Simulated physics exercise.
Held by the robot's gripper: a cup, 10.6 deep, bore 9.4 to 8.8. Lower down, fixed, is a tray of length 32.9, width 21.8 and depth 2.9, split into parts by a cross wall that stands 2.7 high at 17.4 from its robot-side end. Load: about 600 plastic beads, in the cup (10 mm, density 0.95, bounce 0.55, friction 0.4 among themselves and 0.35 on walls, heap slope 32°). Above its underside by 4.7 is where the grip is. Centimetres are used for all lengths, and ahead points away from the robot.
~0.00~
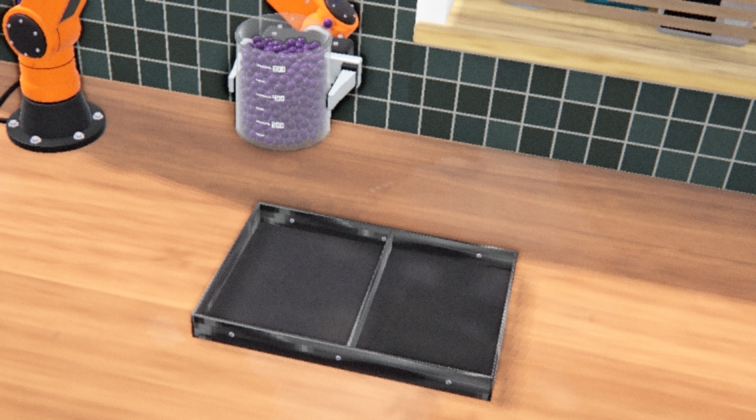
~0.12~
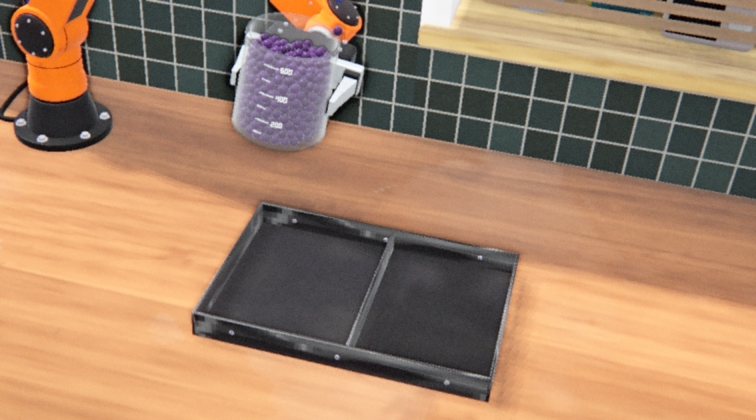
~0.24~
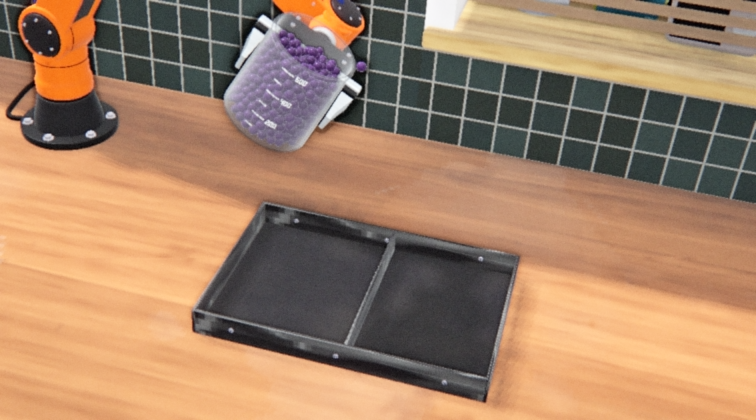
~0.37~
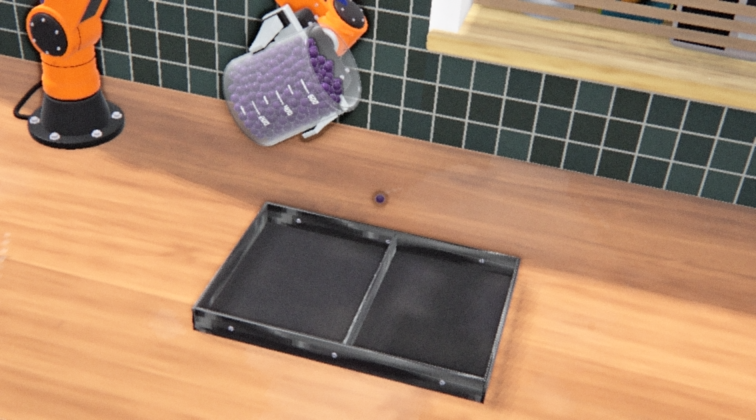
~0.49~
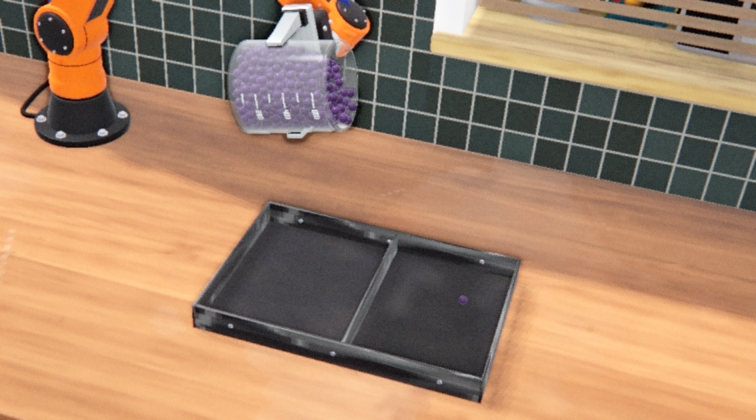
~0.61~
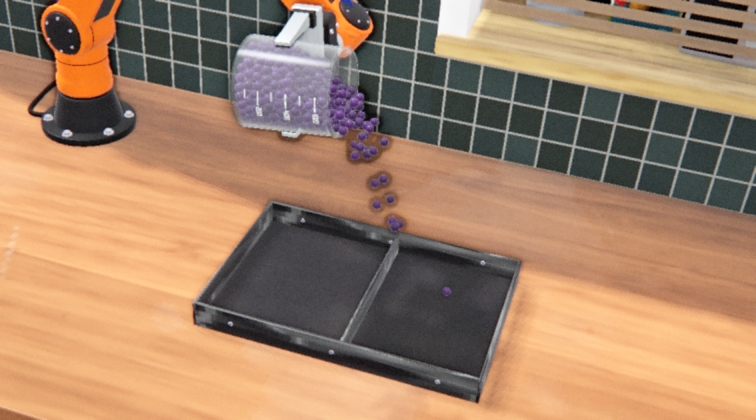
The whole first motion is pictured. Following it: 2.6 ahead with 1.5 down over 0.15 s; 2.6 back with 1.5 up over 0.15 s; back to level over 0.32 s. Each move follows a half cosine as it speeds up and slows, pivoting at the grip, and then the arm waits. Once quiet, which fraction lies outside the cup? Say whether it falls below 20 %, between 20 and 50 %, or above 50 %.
It falls between 20 and 50 %.
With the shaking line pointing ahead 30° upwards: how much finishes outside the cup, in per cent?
I'd reckon around 35 per cent.
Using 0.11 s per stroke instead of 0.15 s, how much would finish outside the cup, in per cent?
It would be some 30 %.
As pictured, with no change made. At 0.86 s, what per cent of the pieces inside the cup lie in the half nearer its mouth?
Roughly 50 per cent.
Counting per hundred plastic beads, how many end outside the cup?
The share is close to 25 per cent.
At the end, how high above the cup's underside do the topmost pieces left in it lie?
About 8.0 cm.
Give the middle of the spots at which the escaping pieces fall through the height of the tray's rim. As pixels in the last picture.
Around (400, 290).
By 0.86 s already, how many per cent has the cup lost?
Share gone by then: Close to 15 %.
After 0.86 s, tilted 85° forward, highest piece 29 above the table; 509 in the cup, 31 in the far-side part, 3 in the robot-side part, 52 in flight or on a rim.
After 1.11 s, tilted 28° forward, highest piece 31 above the table; 434 in the cup, 116 in the far-side part, 21 in the robot-side part, 1 on the table or floor, 23 in flight or on a rim.
After 1.43 s, level, highest piece 30 above the table; 433 in the cup, 134 in the far-side part, 24 in the robot-side part, 4 on the table or floor.
After 2.48 s, level, highest piece 30 above the table; 433 in the cup, 134 in the far-side part, 24 in the robot-side part, 4 on the table or floor.
In the end, 433 in the cup, 134 in the far-side part, 24 in the robot-side part, 4 on the table or floor. That is 27 % outside the cup.
